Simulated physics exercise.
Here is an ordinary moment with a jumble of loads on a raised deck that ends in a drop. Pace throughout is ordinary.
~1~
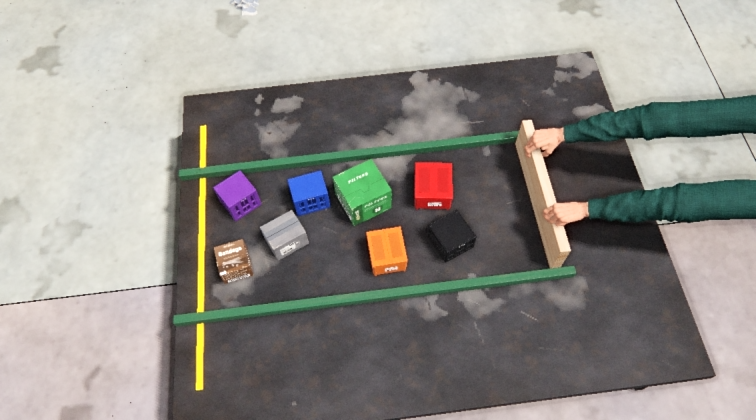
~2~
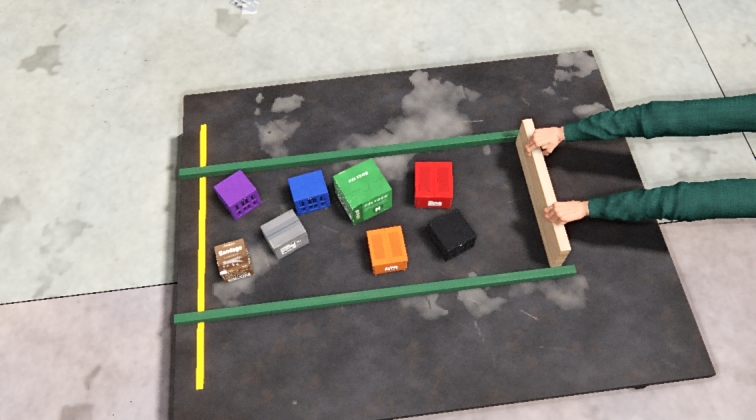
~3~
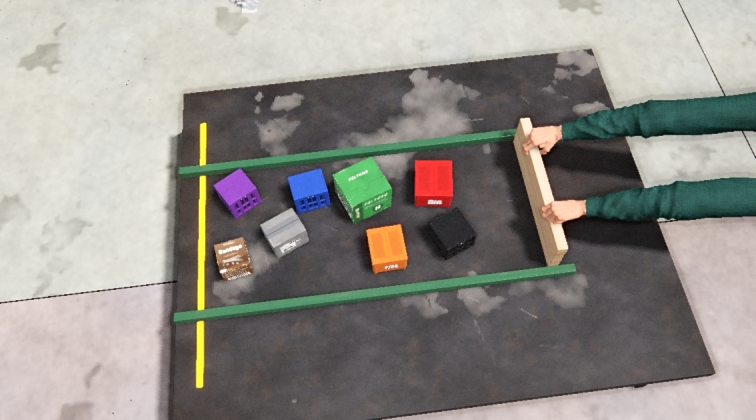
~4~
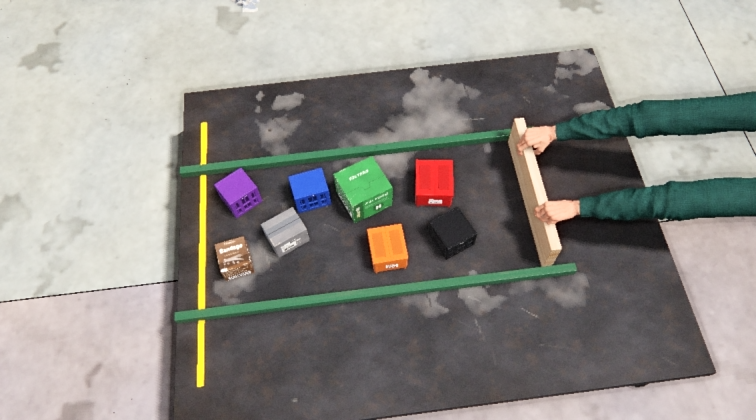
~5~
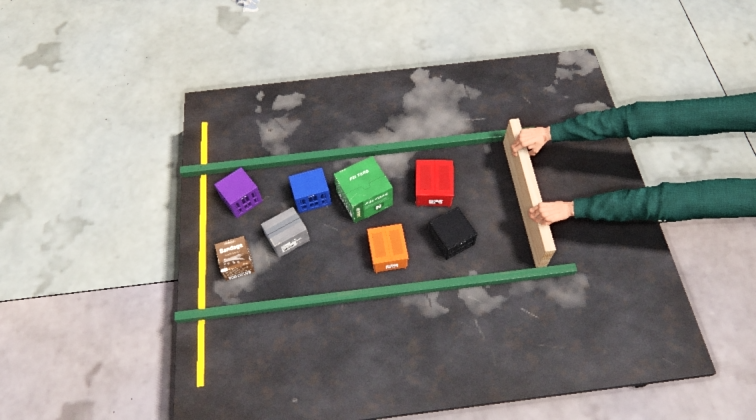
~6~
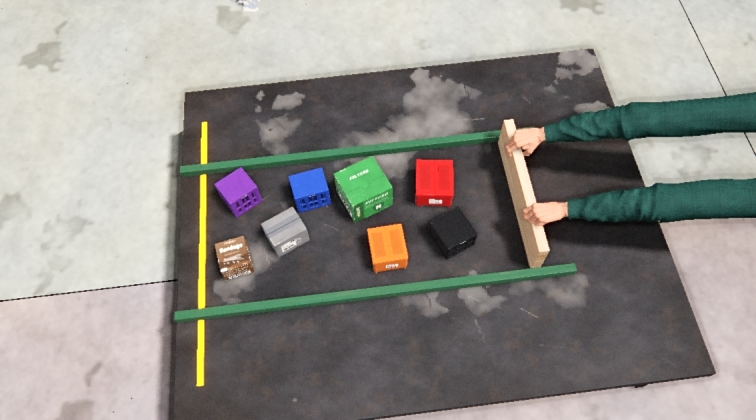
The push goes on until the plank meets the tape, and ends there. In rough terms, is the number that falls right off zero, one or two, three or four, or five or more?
Five at the least fall.
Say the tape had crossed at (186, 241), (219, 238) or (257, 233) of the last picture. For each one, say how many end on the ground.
Tallies in the order asked: 8, 6, 3.
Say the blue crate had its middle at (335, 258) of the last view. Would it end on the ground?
Note: Blue crate leaves the top.
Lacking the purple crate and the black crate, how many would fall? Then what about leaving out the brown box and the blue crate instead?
The counts: 4 and 4.
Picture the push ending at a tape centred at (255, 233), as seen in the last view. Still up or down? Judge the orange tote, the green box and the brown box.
Looking at each: The orange tote remains on top, the green box remains on top, the brown box goes off.
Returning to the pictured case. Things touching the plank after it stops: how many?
Count: 2.
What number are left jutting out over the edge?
You'd get 2.
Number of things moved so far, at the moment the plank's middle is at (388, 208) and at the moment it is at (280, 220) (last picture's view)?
Counting first: 5, next 8.
Early on, none off yet; brown box at rest near (235, 258); purple crate at rest near (239, 193); grey parcel at rest near (286, 232).
A while later, none off yet; brown box travelled a little near (221, 261); purple crate travelled well along near (178, 196); grey parcel travelled about its own width near (247, 238).
Finally, the number that fall off is five or more; lost, orange tote, green box, blue crate, grey parcel, purple crate and brown box.
